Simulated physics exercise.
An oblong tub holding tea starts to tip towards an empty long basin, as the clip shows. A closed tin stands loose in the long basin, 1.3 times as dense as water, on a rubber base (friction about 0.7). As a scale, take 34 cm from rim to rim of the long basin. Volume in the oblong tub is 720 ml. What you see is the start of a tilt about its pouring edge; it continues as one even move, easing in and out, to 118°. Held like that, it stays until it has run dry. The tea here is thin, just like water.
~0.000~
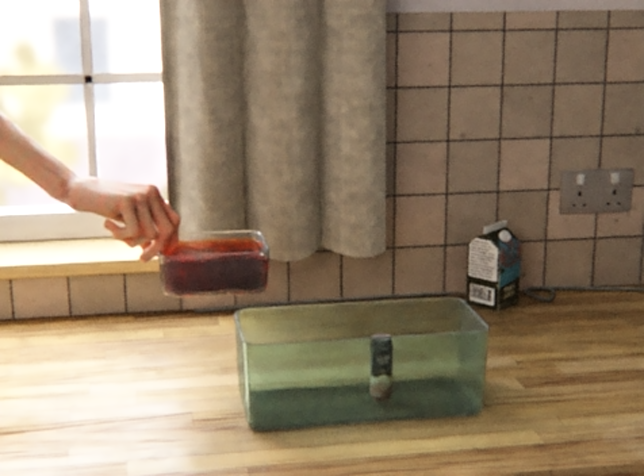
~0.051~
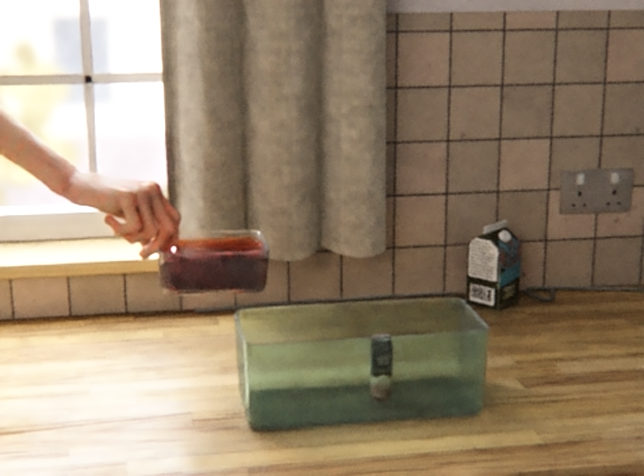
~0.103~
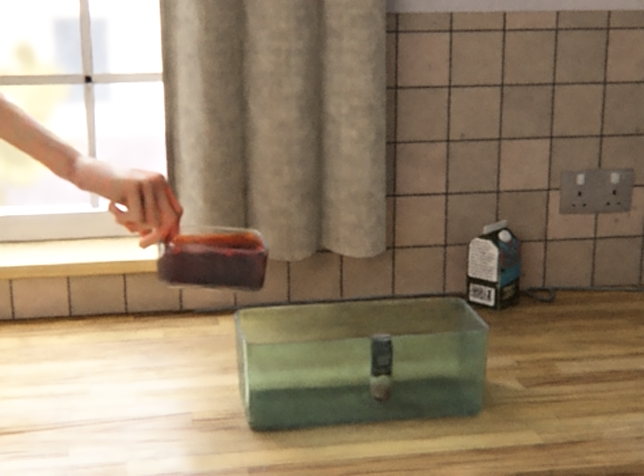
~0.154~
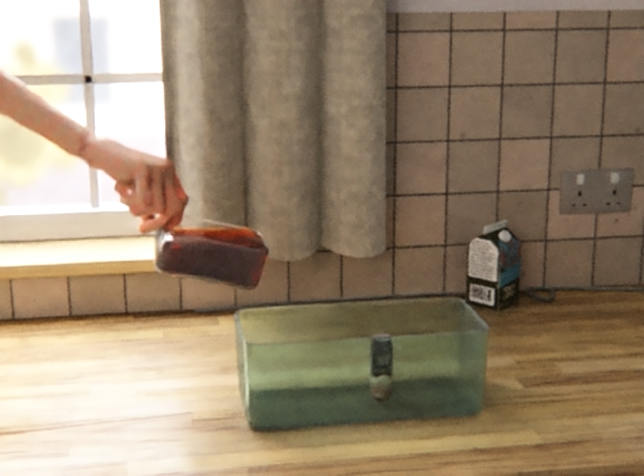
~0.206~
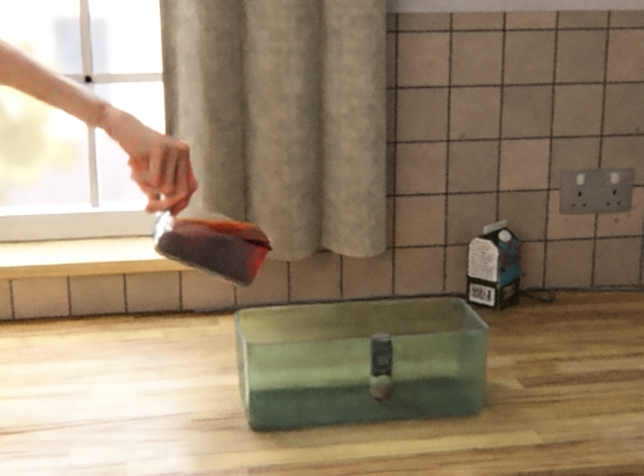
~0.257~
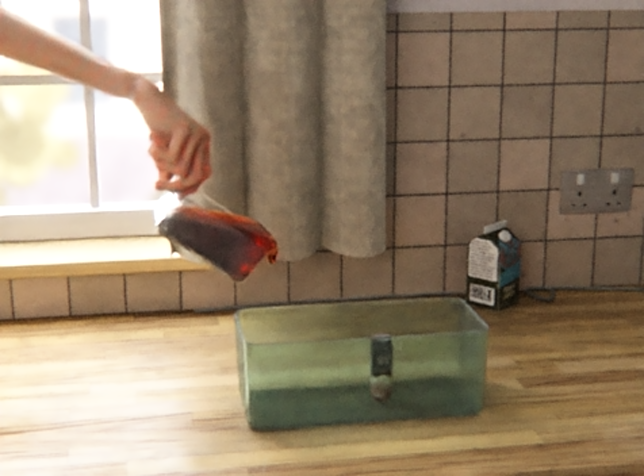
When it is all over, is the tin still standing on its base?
No, it has tipped onto its side.
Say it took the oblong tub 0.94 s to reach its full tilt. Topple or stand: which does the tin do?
The tin stays balanced.
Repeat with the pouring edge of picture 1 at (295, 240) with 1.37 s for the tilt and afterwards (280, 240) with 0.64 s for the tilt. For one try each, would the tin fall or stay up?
Trial 1 - tin stays standing; trial 2 - tin tips.
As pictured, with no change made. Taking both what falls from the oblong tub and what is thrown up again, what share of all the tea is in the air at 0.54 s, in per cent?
Some 62 per cent.
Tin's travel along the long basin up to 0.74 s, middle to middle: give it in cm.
Close to 4 cm.
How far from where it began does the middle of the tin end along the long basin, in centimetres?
It finishes around 8.5 cm from where it began.
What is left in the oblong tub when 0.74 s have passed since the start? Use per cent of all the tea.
I reckon near 0 per cent still sits there.
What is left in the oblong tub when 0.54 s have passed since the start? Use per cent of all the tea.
10 %.
Then, 0.54 s in, the tilt is 104° and 10 per cent is still to pour; the tin stands where it began.
Then, 0.74 s in, the tilt is 118° and 0 per cent is still to pour; the tin leans 8°.
Then, 0.96 s in, the tilt is 118° and 0 per cent is still to pour; the tin leans 30°.
Then, 1.19 s in, the tilt is 118° and 0 per cent is still to pour; the tin lies on its side.
Finally, the tin lies on its side.
